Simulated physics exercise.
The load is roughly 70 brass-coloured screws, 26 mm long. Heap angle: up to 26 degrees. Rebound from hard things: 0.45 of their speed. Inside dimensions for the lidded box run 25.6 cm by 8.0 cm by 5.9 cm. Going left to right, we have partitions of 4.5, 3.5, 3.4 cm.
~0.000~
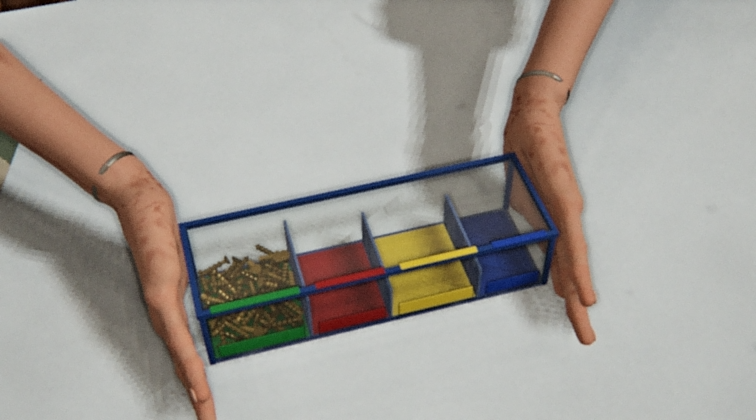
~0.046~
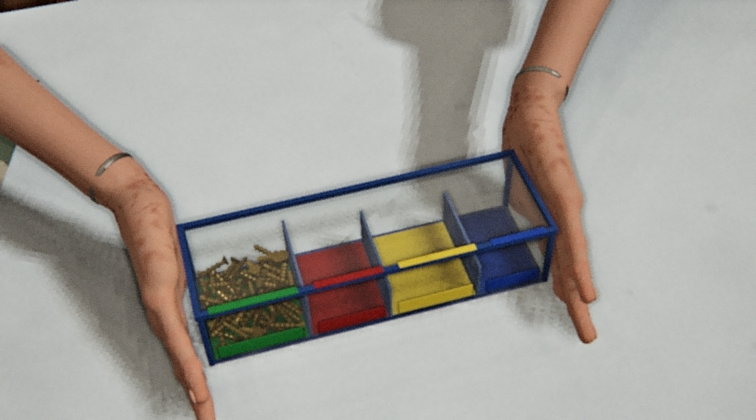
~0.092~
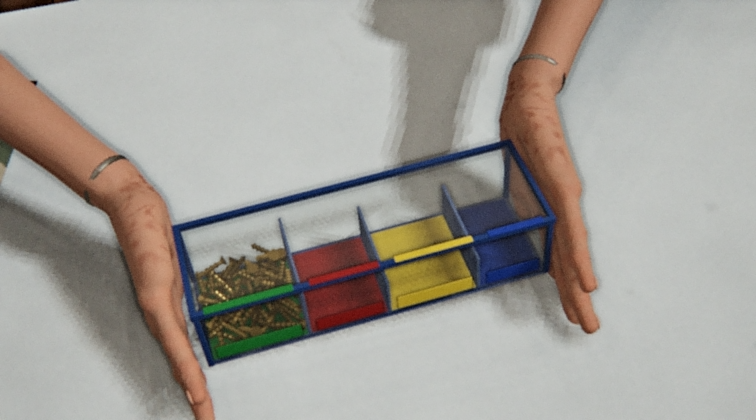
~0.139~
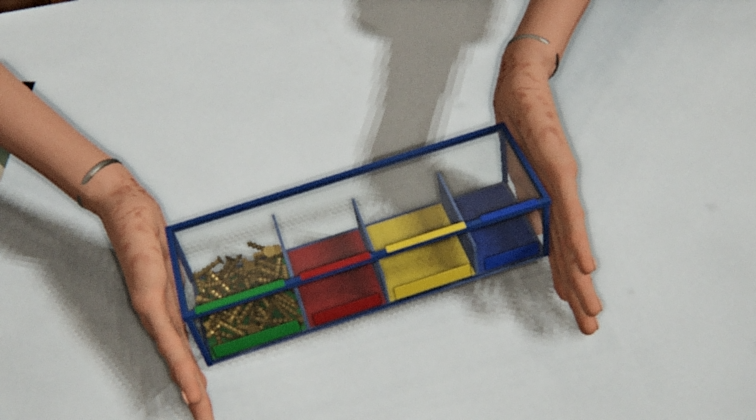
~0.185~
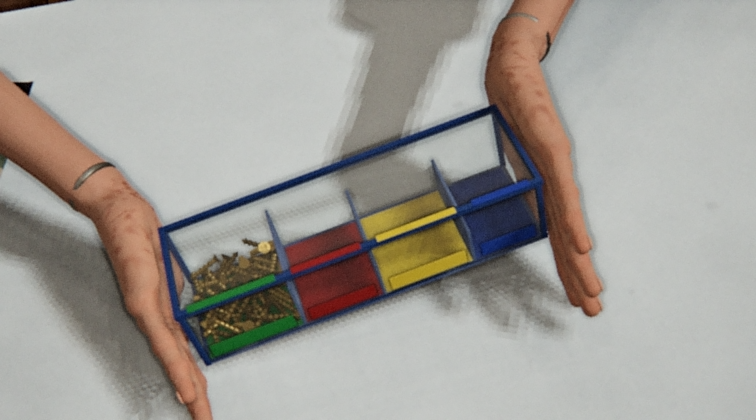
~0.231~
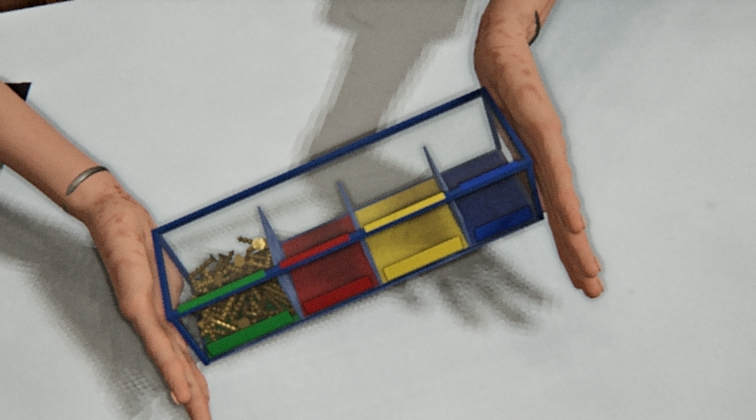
At first, two hands hold a clear, blue-edged box with green, red, yellow and blue compartments, brass-coloured screws heaped in the green one at the left. The hands then tilt the box, raising its right end moderately higher while the screws shift slightly but stay in the green compartment.
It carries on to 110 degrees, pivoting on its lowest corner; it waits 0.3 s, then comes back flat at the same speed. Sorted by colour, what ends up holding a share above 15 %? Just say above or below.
Red compartment below, blue compartment below, green compartment above, yellow compartment below.
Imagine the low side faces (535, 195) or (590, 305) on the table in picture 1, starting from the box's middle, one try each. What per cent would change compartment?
Around 15 % for the first direction, around 20 % for the second.
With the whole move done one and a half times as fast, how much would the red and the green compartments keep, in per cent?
Result: Red = 0 %; green = 100 %.
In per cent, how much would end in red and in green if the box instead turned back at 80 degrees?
With that change you'd see red at 0 % and green at 100 %.
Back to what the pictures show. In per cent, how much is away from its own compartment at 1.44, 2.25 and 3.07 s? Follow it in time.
0, 0, 0.
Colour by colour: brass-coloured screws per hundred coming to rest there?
Per cent by compartment - red 0, blue 0, green 100, yellow 0.
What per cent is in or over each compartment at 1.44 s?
Red = 0, blue = 0, green = 100, yellow = 0 (percent).
Then, at 1.44 s, tilt 110 degrees; green 100 %.
Then, at 2.25 s, tilt 57 degrees; green 100 %.
After 3.07 s, tilt 0 degrees; green 100 %.
In the end, at 3.4 s, red 0 %, blue 0 %, green 100 %, yellow 0 %.
